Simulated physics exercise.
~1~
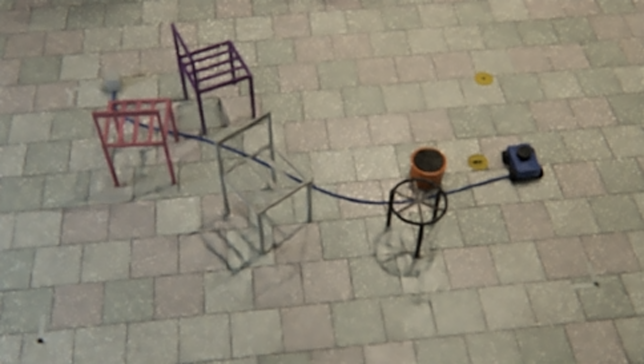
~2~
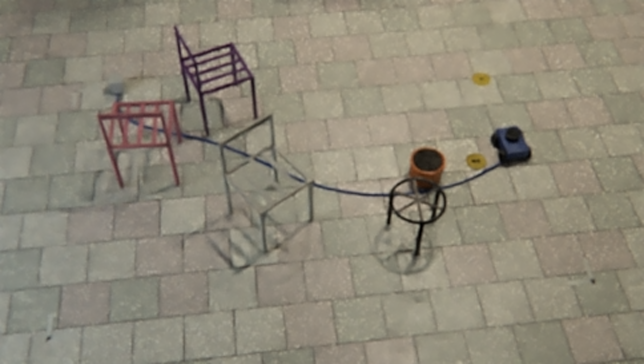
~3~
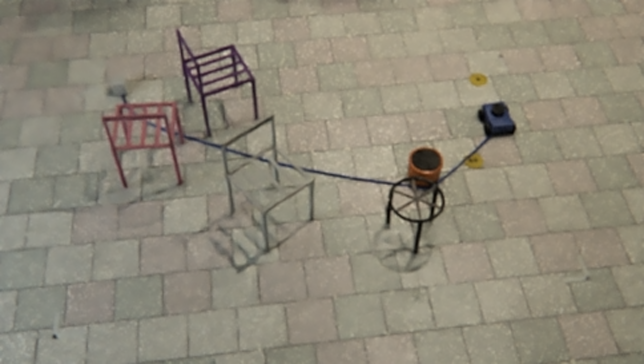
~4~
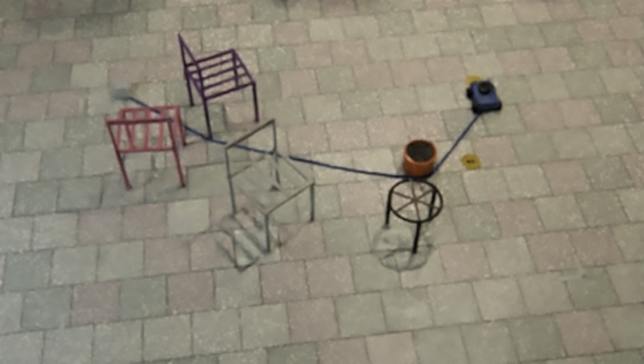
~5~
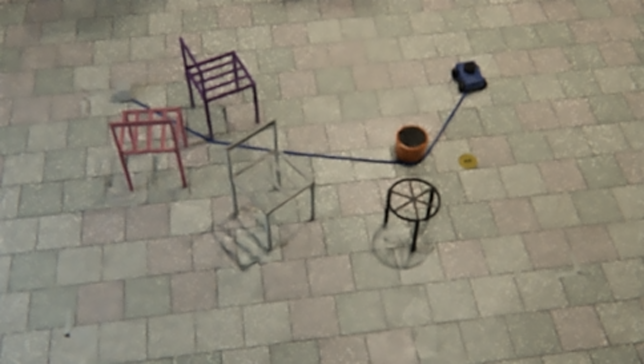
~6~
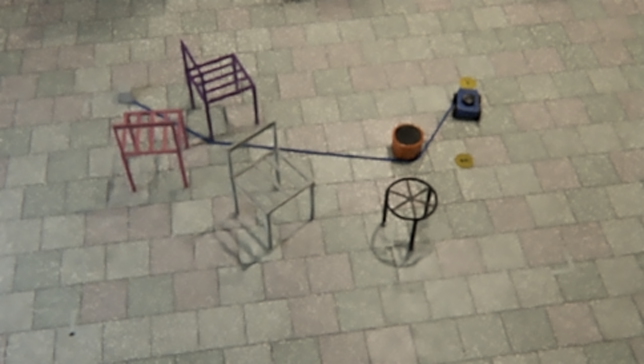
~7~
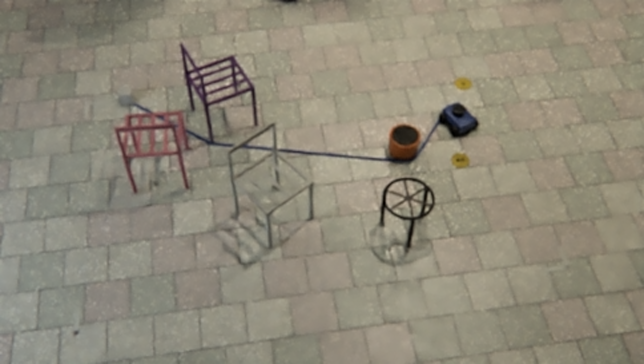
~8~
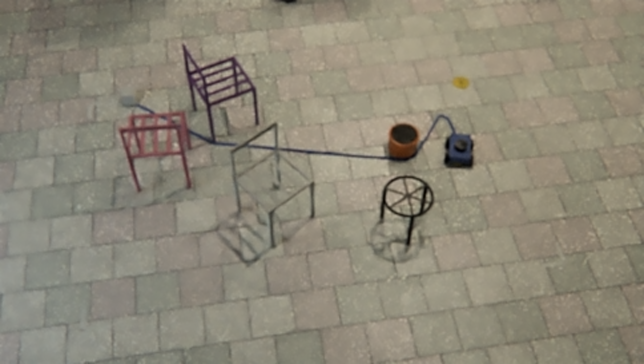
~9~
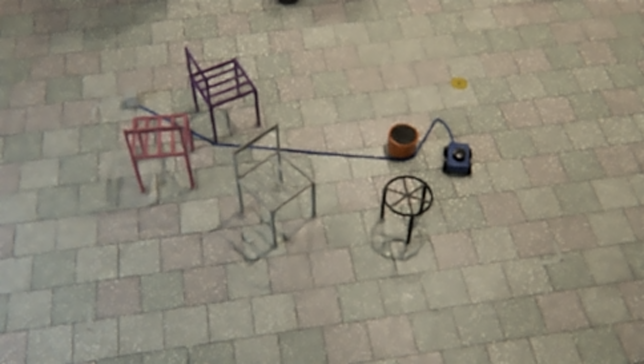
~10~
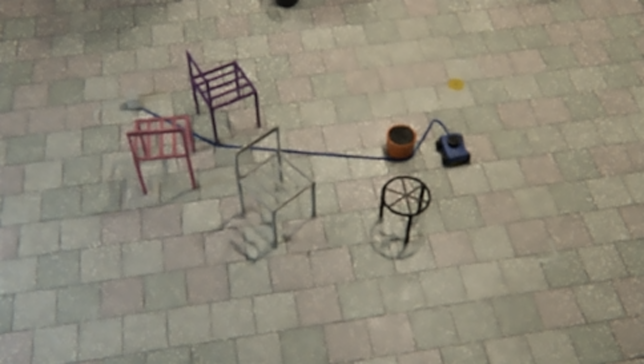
The footage shows a small blue cart trailing a dark lead among chairs, a black stool and an orange pot on paving; it moves up and slightly left as the lead shifts the pot a little upward, then comes back down and ends beside the pot, lead slack near it.
